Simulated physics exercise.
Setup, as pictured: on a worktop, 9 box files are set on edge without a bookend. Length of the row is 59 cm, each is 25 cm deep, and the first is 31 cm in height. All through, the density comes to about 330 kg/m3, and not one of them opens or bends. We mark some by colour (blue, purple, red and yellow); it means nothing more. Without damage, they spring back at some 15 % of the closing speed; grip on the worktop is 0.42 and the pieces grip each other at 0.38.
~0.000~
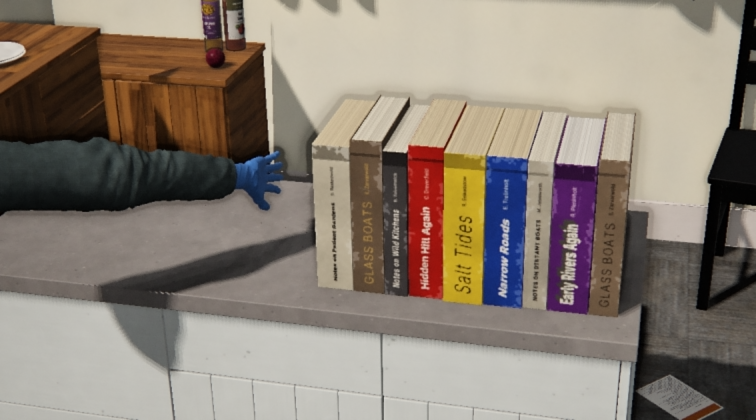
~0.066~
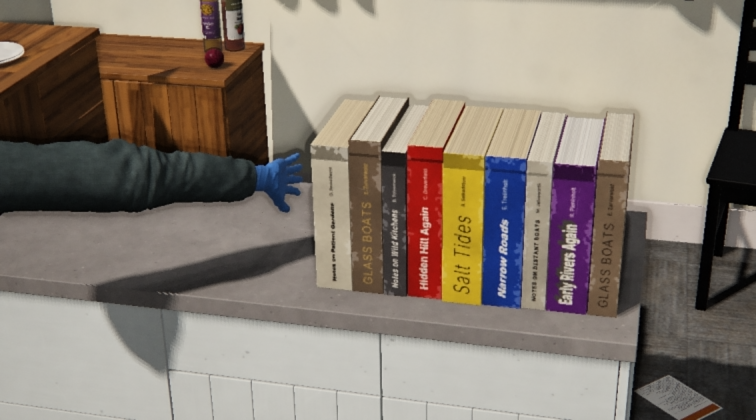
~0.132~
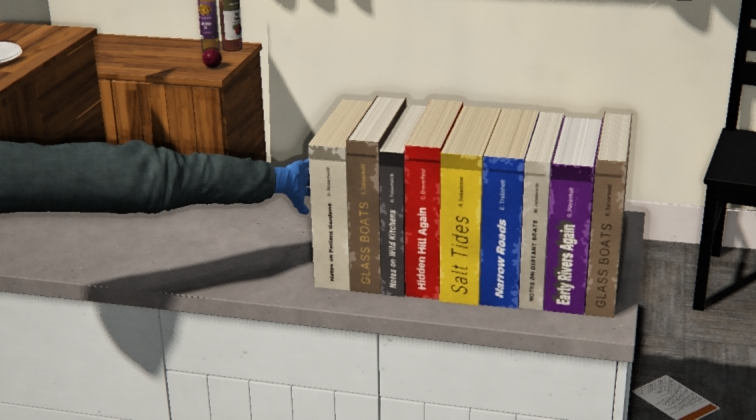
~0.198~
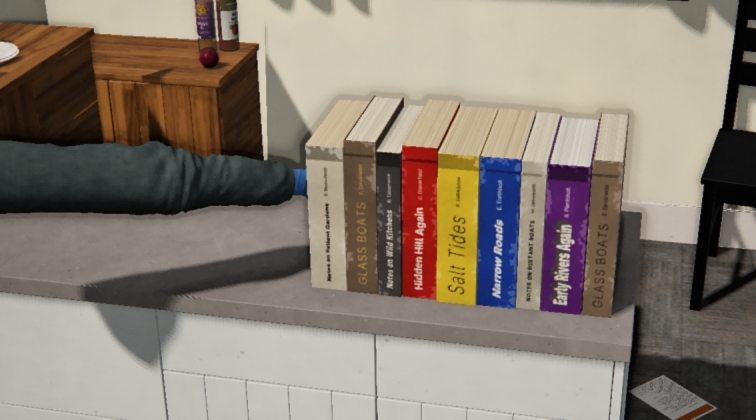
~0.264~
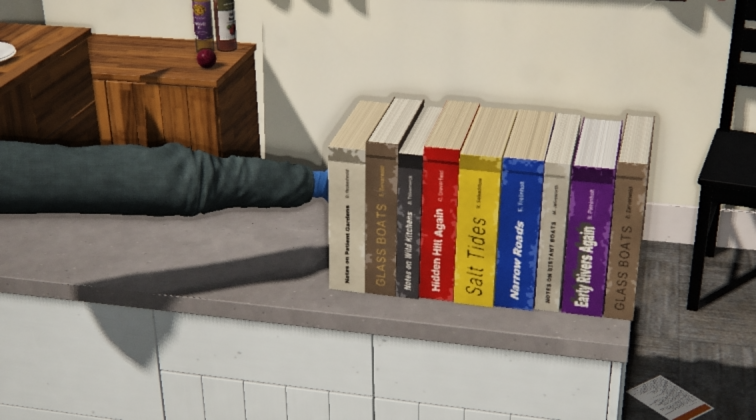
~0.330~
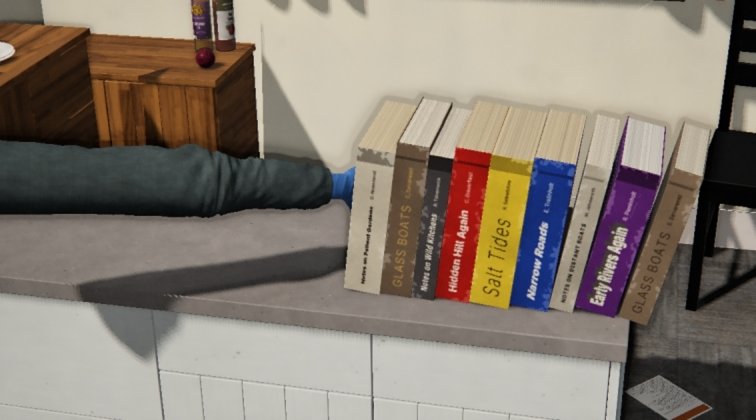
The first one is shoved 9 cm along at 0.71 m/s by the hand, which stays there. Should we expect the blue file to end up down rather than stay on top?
Yes.
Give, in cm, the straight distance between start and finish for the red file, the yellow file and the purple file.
The red one ends 20 cm from where it began, the yellow one 30 cm, and the purple one 100 cm.
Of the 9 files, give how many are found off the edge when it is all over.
That would be 4 of them.
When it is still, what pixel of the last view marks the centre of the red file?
In the final picture its centre lies roughly at (532, 229).
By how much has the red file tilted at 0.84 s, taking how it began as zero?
Roughly 50°.
By 0.52 s, 1 of the 9 files off the edge; blue file tilted 35°; purple file tilted 45°.
By 0.84 s, 3 of the 9 files off the edge; blue file on its side; purple file on its side.
When it is over (1.4 s), 4 of the 9 files off the edge; blue file on its side; yellow file on its side; purple file on its side. In pixels of the last frame, middles, yellow file near (613, 272).
